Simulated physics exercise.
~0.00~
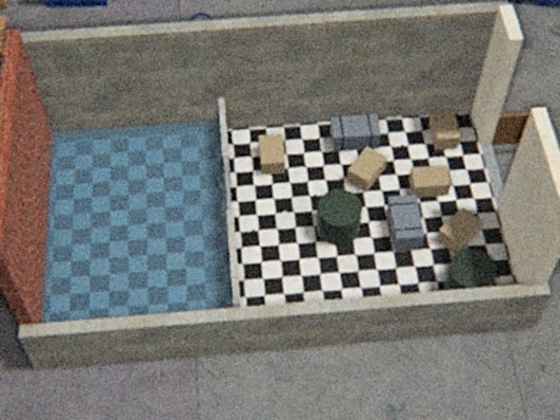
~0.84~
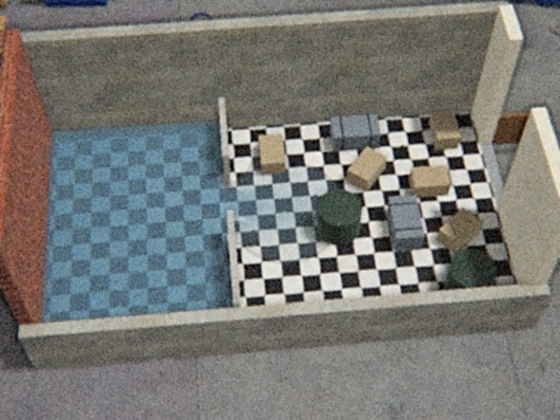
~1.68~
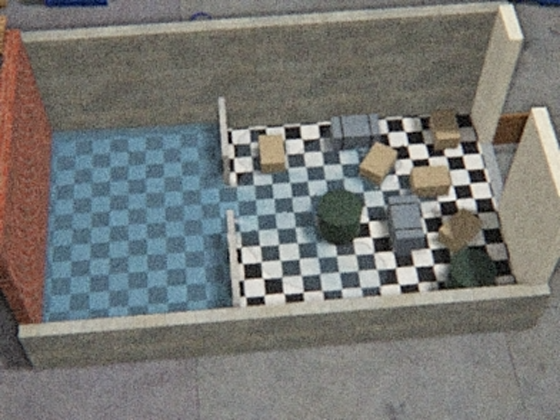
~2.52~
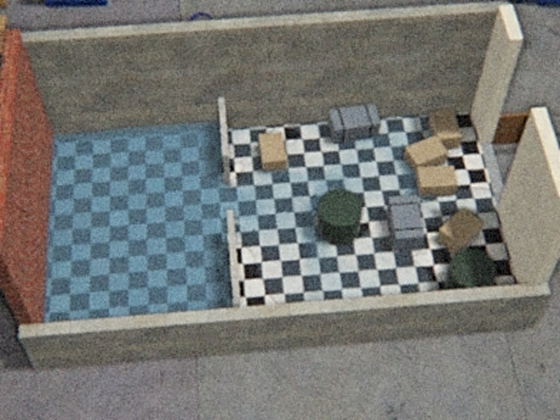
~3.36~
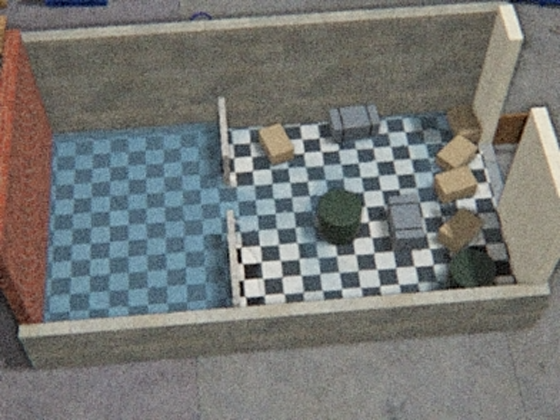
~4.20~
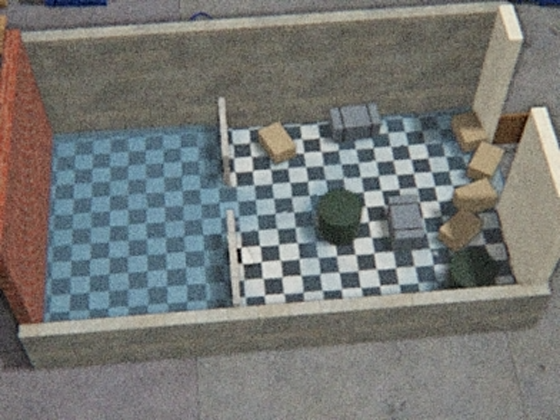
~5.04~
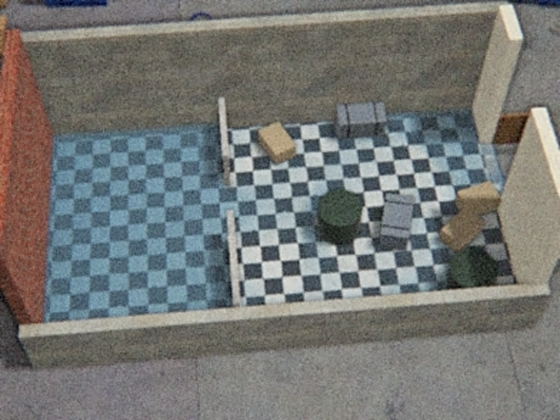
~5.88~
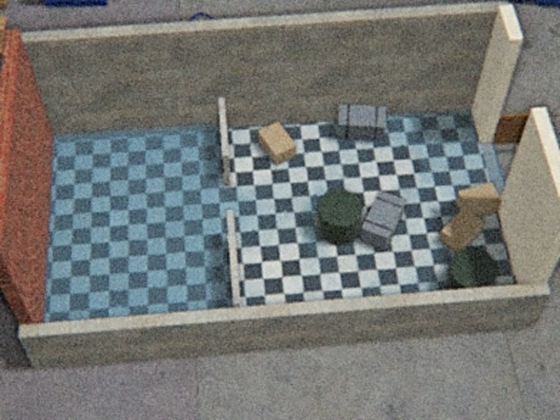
Blue water stands in the left of two adjoining rooms, seen from above, behind a thin partition, with a reddish wall at far left. On the right, tan crates, blue-grey trunks and dark green round objects rest on a black-and-white checkered floor. A gap opens in the partition, and water spreads rightward across the checks. The middle crate slides right first, then others drift toward the opening in the right wall, bunching there. Some crates disappear from view, while the lower trunk turns and shifts left, ending beside the larger green object, with tan crates still clustered at right.
